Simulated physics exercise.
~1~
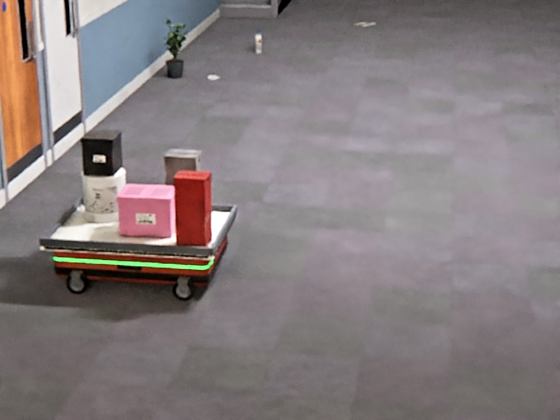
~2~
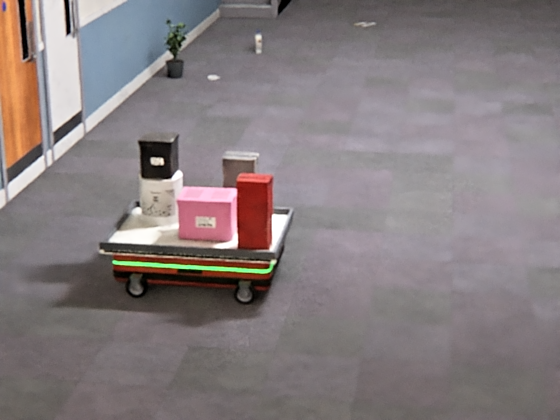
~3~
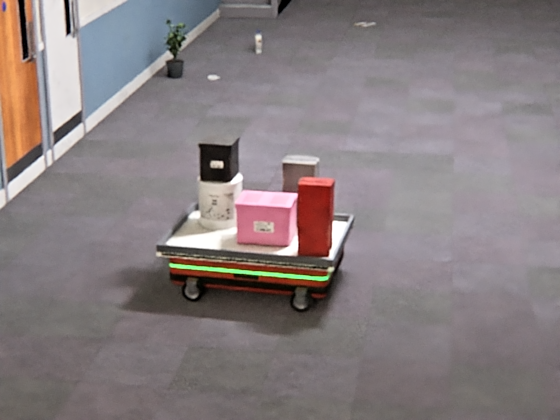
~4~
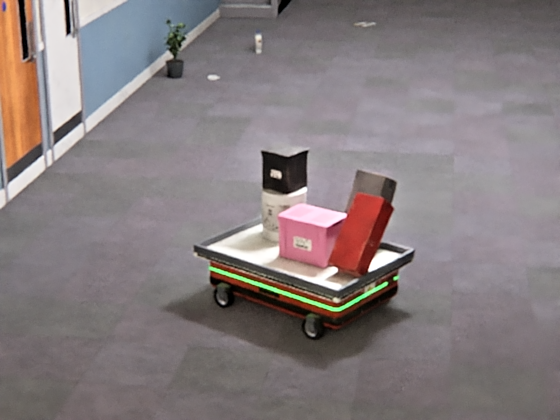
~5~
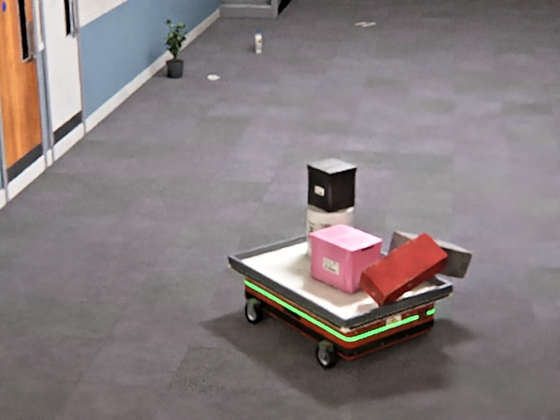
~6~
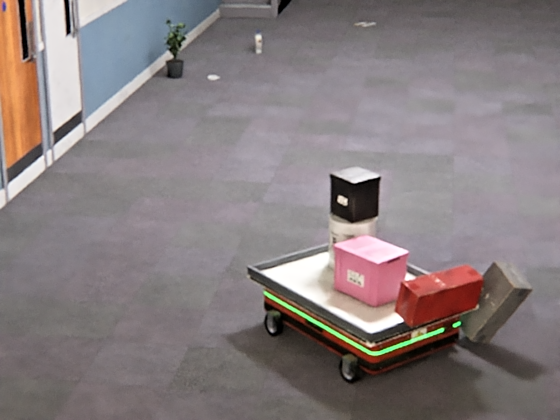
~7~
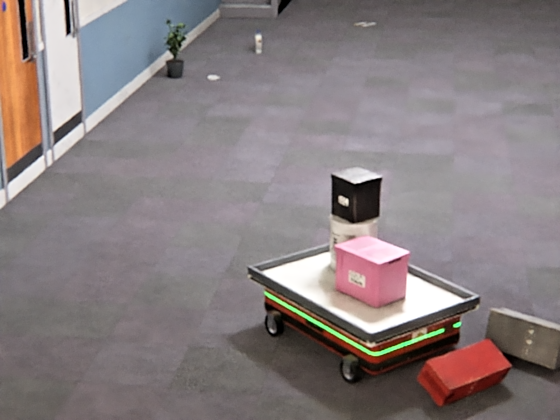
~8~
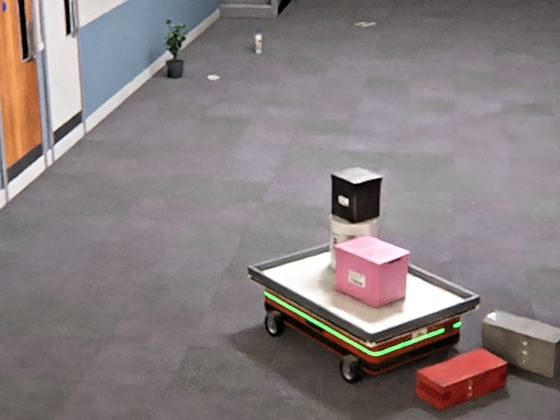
The clip opens on a low, wheeled cart with a glowing green stripe, carrying a black box on top of a white pail, a pink box, a tall red box and a grey box across a carpeted floor. It rolls to the right with everything upright, then swings around toward the lower right. As it turns, the red and grey boxes lean and tip over the raised edge. The grey box tumbles off the right side, and the red one slides after it. The cart stops with both lying on the floor beside it, while the pail, black box and pink box stay aboard.
